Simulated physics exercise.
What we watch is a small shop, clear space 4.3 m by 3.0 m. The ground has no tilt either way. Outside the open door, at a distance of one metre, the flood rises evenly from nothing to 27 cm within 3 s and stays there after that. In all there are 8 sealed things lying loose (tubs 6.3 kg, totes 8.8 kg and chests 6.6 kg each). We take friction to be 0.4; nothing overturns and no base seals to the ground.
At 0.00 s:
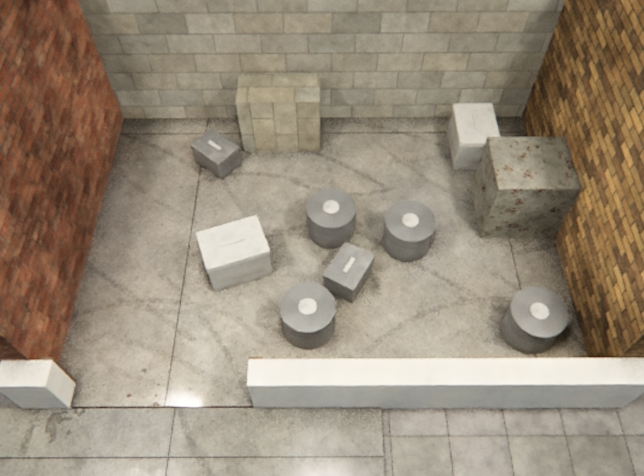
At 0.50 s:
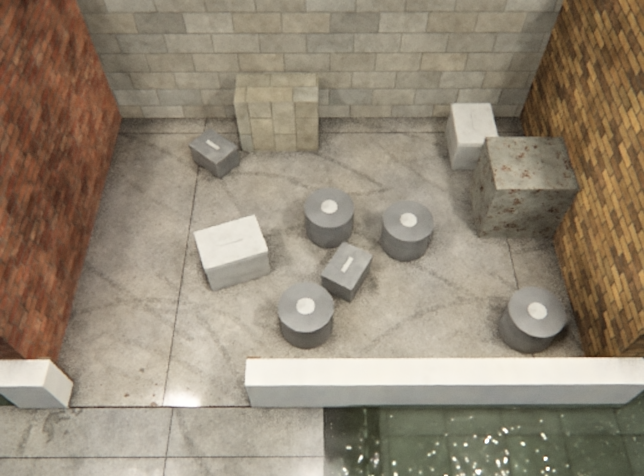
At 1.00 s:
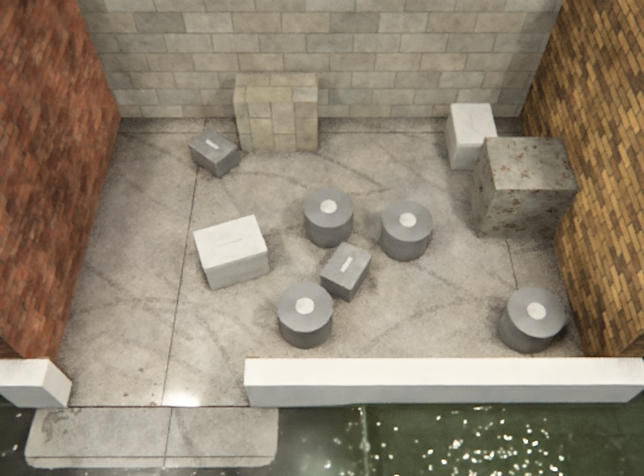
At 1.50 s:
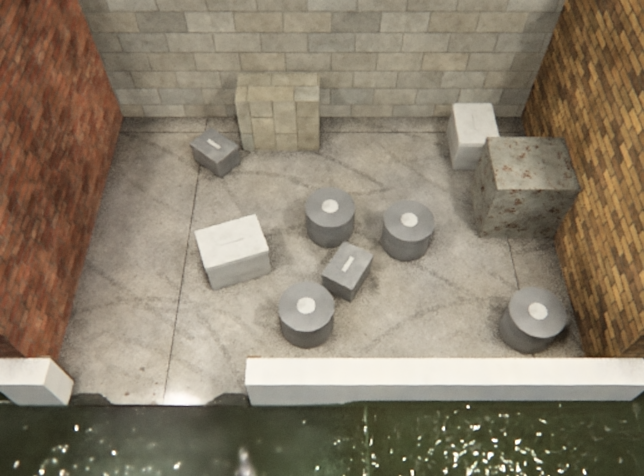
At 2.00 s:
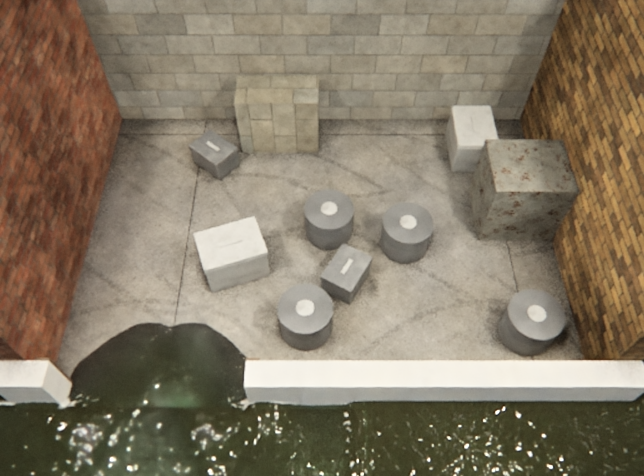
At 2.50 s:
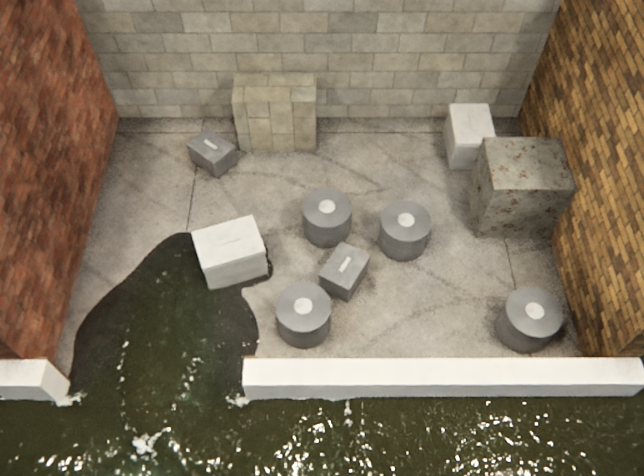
Dark green, glittering water spreads across the paving outside a small room seen from high above, with a red brick wall at left, yellow-brown brick at right and pale blocks behind. Grey round tubs, small grey boxes, a white chest and larger stone-like blocks stand about the grey floor, all staying put. The water covers the outside ground, then pushes through the front-left doorway in a rounded tongue reaching the white chest.
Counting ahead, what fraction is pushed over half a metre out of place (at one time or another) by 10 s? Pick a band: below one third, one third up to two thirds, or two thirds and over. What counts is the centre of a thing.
The share is one third up to two thirds.
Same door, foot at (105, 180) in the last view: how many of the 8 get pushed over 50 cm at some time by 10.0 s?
The answer would then be 6.
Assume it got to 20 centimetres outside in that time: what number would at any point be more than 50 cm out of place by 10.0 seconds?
In that case the number is 3.
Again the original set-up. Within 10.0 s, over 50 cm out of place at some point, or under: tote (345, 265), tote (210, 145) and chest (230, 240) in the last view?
One by one in that order: Below; above; above.
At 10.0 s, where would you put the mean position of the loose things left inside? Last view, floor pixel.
I'd put it close to (426, 261) in the last view.
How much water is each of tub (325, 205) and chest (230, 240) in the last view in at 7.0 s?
About 10 and 16 cm.
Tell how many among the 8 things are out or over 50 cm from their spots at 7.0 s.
I count 2 of them.
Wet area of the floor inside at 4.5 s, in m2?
Somewhere around 7.5 m2, roughly.
After 3.5 s 1 of 8 are over 50 cm from their spots; 0 afloat.
After 4.5 s 2 of 8 are over 50 cm from their spots; 2 afloat.
After 7.0 s 2 of 8 are over 50 cm from their spots; 4 afloat.
After 10.0 s 4 of 8 are over 50 cm from their spots, and 4 have been at some point; 7 afloat.
